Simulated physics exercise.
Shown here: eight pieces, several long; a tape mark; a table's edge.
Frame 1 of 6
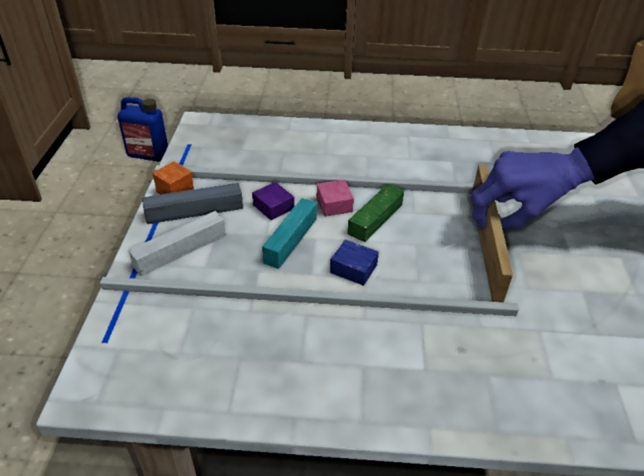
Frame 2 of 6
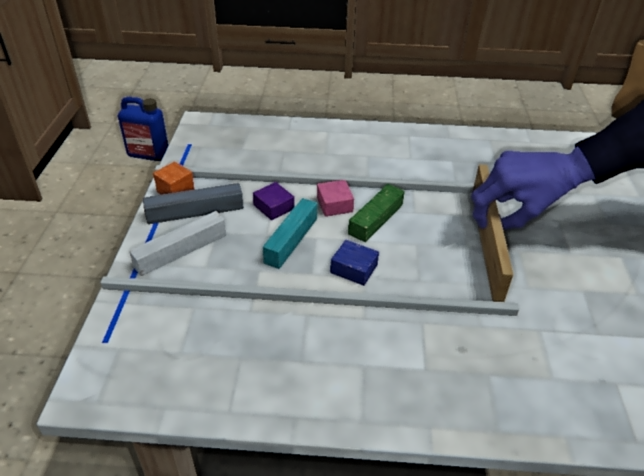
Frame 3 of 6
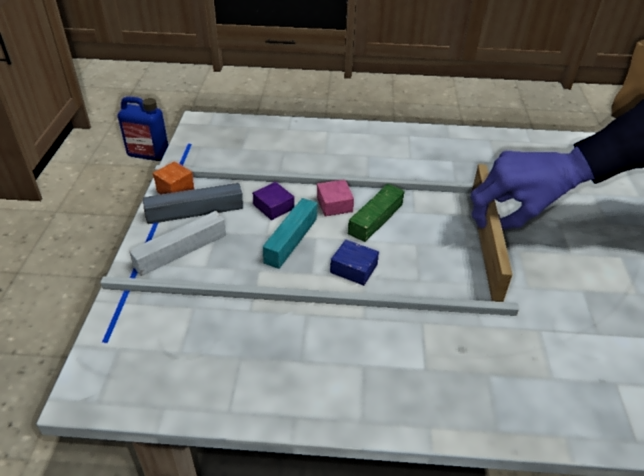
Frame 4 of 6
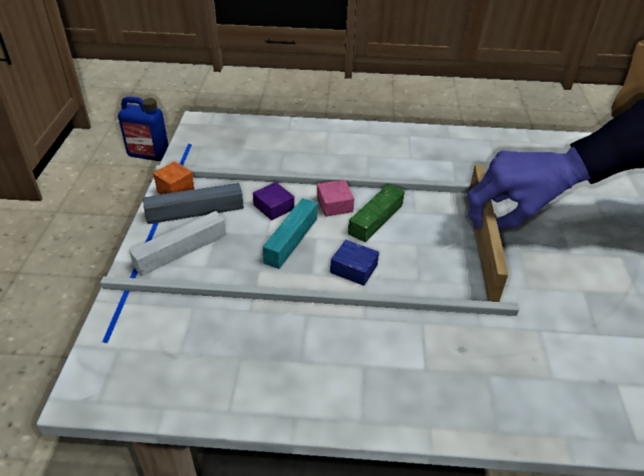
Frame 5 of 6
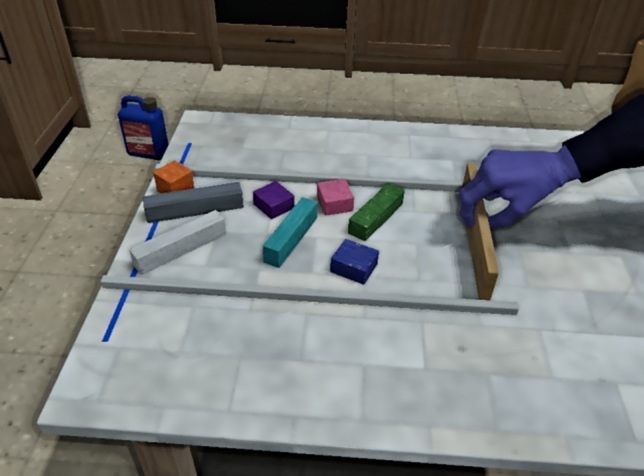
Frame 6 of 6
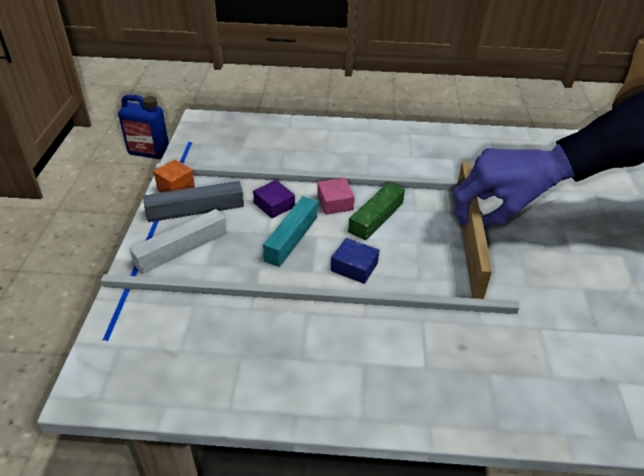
A purple-gloved hand grips an upright wooden board at the right of a pale tiled tabletop, seen from above at an angle in a room with brown cabinets. Between two grey rails lie eight blocks, orange, grey and white near blue tape at left, then purple, turquoise, pink, green and blue. The hand holds still, then slides the board slightly left, while the blocks and camera stay still.
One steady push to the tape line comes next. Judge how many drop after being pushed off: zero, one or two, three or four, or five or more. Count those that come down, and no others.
The push clears off a lot, five or more.
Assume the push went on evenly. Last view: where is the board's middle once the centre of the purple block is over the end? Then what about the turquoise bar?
Around (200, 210) first and around (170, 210) second.
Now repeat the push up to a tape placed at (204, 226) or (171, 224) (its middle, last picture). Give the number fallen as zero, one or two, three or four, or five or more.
Taking the two tapes in that order, the answers are one or two and three to four.
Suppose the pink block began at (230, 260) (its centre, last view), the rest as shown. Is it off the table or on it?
Result: It comes off.
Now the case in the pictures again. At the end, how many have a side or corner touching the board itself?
It's 2 of them.
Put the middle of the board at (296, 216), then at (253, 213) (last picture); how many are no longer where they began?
Tally: First 6; then 8.
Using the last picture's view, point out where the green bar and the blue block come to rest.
In the last picture they sit at about (152, 198) and about (121, 250).
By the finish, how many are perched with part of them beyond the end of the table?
1.
Soon after, none off yet; orange block at rest near (175, 180); white bar at rest near (180, 241); grey stick at rest near (194, 201).
After that, none off yet; orange block at rest near (174, 179); white bar at rest near (180, 241); grey stick displaced a little near (159, 201).
And then, two off so far; orange block on its way down near (150, 329); white bar displaced a little near (136, 229); grey stick on its way down near (154, 408).
In the end, the number that fall off is five or more; gone, pink block, turquoise bar, purple block, grey stick, white bar and orange block.
